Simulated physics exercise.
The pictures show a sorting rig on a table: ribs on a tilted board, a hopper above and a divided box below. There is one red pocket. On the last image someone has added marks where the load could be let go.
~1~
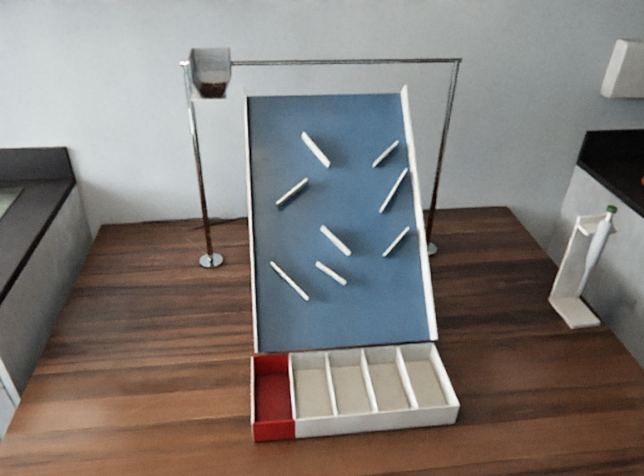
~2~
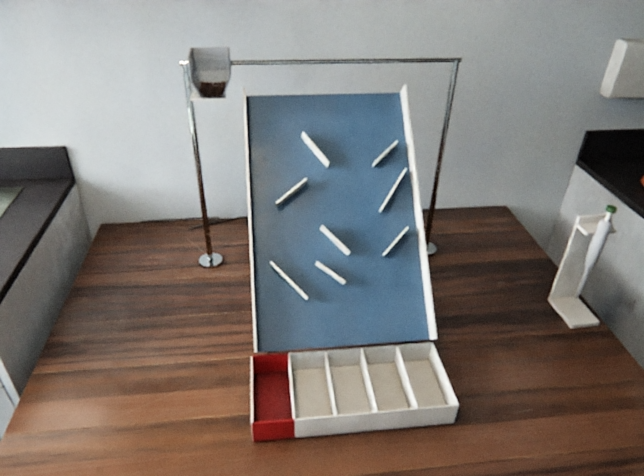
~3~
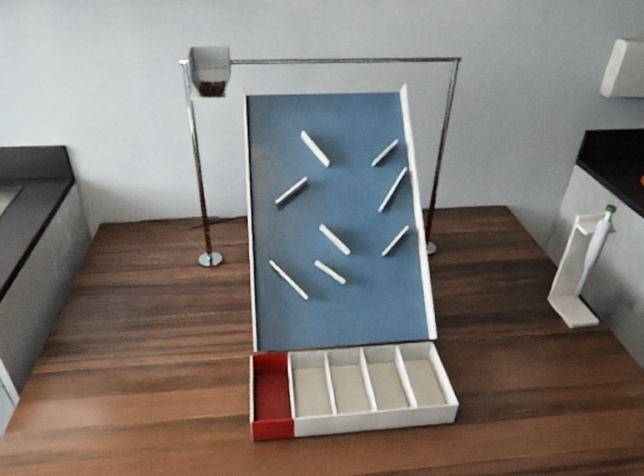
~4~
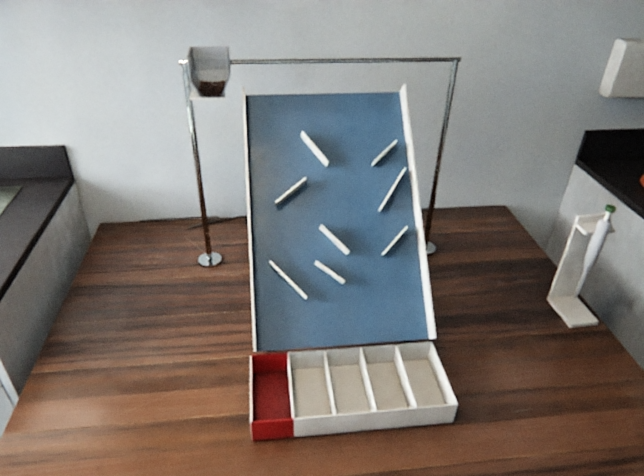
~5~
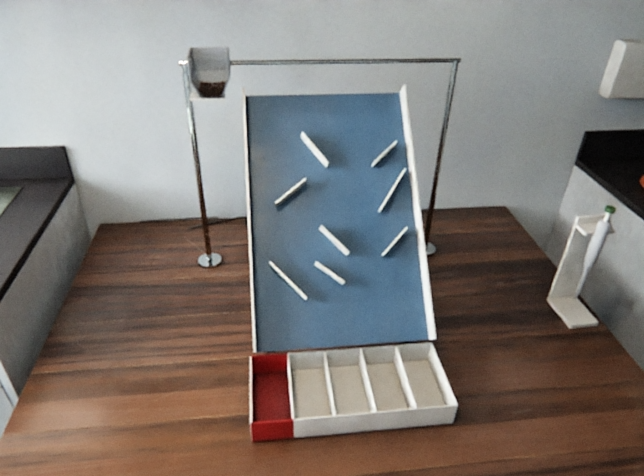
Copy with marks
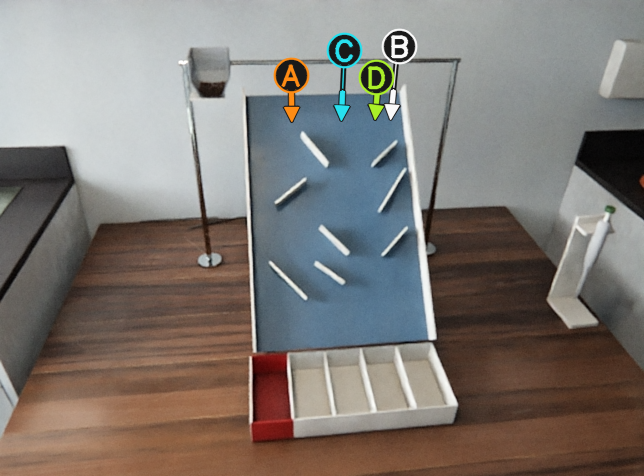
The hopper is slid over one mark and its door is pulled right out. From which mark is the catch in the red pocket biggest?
A works best here.
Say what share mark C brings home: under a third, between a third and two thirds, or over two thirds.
Under a third.
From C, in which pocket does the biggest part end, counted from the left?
It is the fourth one.
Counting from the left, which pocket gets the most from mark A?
It is the first one.
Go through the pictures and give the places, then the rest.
Hopper at (214, 91), allspice berries, door shut, in the first picture.
Ribs (303, 132) to (329, 163), (375, 162) to (398, 141), (277, 203) to (307, 178), in the second picture.
Ribs (382, 208) to (406, 168), (321, 225) to (350, 252), (385, 252) to (408, 227), in the third picture.
Ribs (270, 261) to (307, 297), (316, 261) to (345, 282), in the fourth picture.
Red pocket at (273, 429), number 1 of 5 from the left, in the fifth picture.
On the marked copy, mark A meets the board at (291, 116); mark B meets the board at (391, 114); mark C meets the board at (341, 115); mark D meets the board at (375, 114).
With A, most in the red pocket, a small part in other pockets, a small part outside the box.
With B, none in the red pocket, nearly all in other pockets, a small part held on the board.
With C, none in the red pocket, nearly all in other pockets.
With D, none in the red pocket, nearly all in other pockets.
